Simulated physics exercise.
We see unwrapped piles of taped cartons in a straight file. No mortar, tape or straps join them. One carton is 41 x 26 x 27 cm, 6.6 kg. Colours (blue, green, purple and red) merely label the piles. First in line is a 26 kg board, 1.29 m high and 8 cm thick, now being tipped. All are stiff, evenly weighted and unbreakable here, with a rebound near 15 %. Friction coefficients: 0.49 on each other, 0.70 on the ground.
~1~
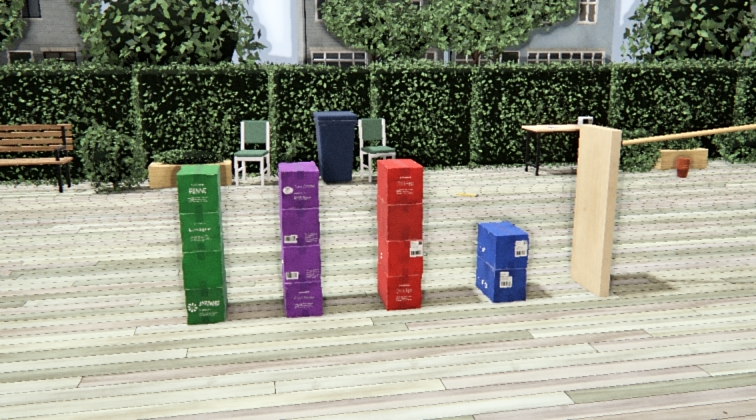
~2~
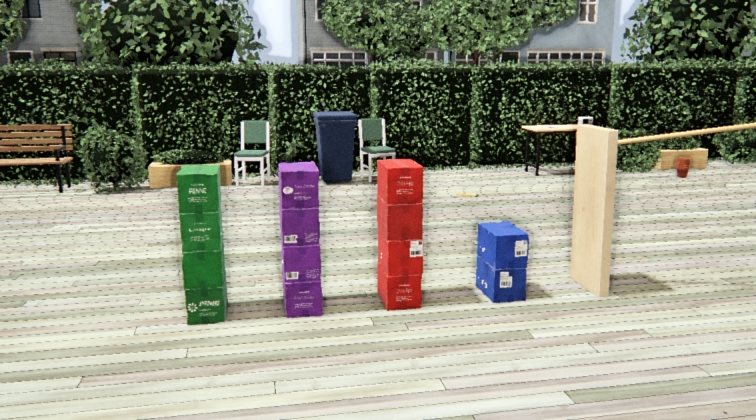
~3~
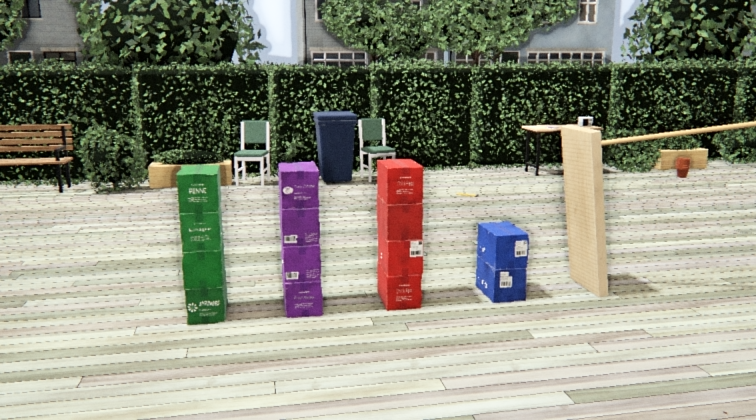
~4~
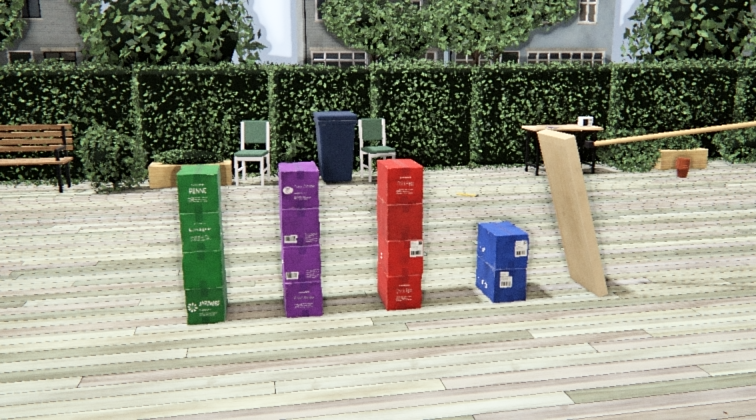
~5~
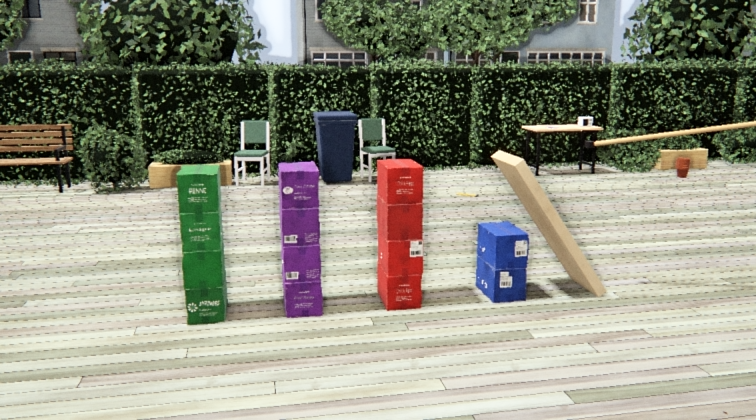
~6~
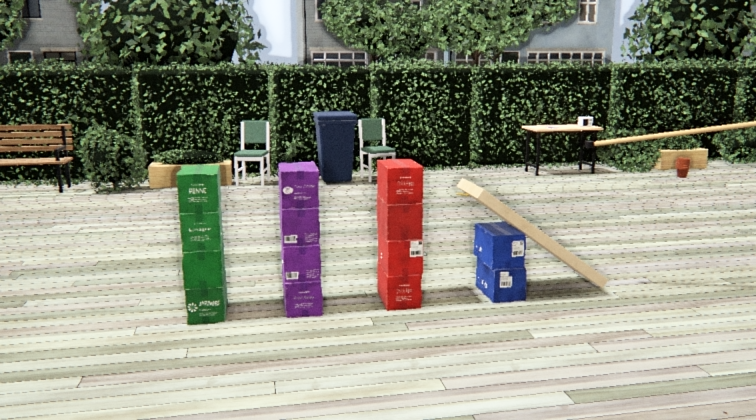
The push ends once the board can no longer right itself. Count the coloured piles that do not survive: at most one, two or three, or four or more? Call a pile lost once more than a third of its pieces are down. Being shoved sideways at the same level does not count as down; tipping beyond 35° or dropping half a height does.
The toll is at most one.
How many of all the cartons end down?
0 of them.
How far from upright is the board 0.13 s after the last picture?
Some 50° from upright.
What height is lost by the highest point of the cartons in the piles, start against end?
Roughly 0 cm.
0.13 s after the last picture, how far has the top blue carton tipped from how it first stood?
About 0°.
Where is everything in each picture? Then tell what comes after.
In the first picture (we follow the side turned to the camera), pole end (621, 144) 9 cm short, board 0° from upright; top purple carton (300, 190); top blue carton (512, 252); no other piece has moved.
In the second picture, pole end 23 mm in, board 1° from upright; top red carton (405, 186).
In the third picture, pole end 14 cm in, board 7° from upright; top red carton (405, 186); no other piece has moved.
In the fourth picture, pole end (592, 145) 14 cm in, stopped, board 16° from upright; top purple carton (300, 190); no other piece has moved.
In the fifth picture, pole end (592, 145) 14 cm in, stopped, board 35° from upright; top red carton (405, 186); no other piece has moved.
In the sixth picture, pole end (592, 145) 14 cm in, stopped, board 54° from upright; top blue carton (509, 252) displaced 25 mm; top red carton (405, 186); one has shifted.
Then, 0.07 s on from the sixth picture, board 53° from upright; none of the 14 cartons down, 1 disturbed; top blue carton displaced 25 mm.
Then, 0.13 s on from the sixth picture, board 51° from upright; none of the 14 cartons down, 1 disturbed; top blue carton displaced 25 mm.
Finally, board 50° from upright; none of the 14 cartons down, 1 disturbed; top blue carton displaced 25 mm; top red carton unmoved. No coloured pile is wrecked. Seen by the last camera, middles, top blue carton near (499, 245), top red carton near (399, 181).
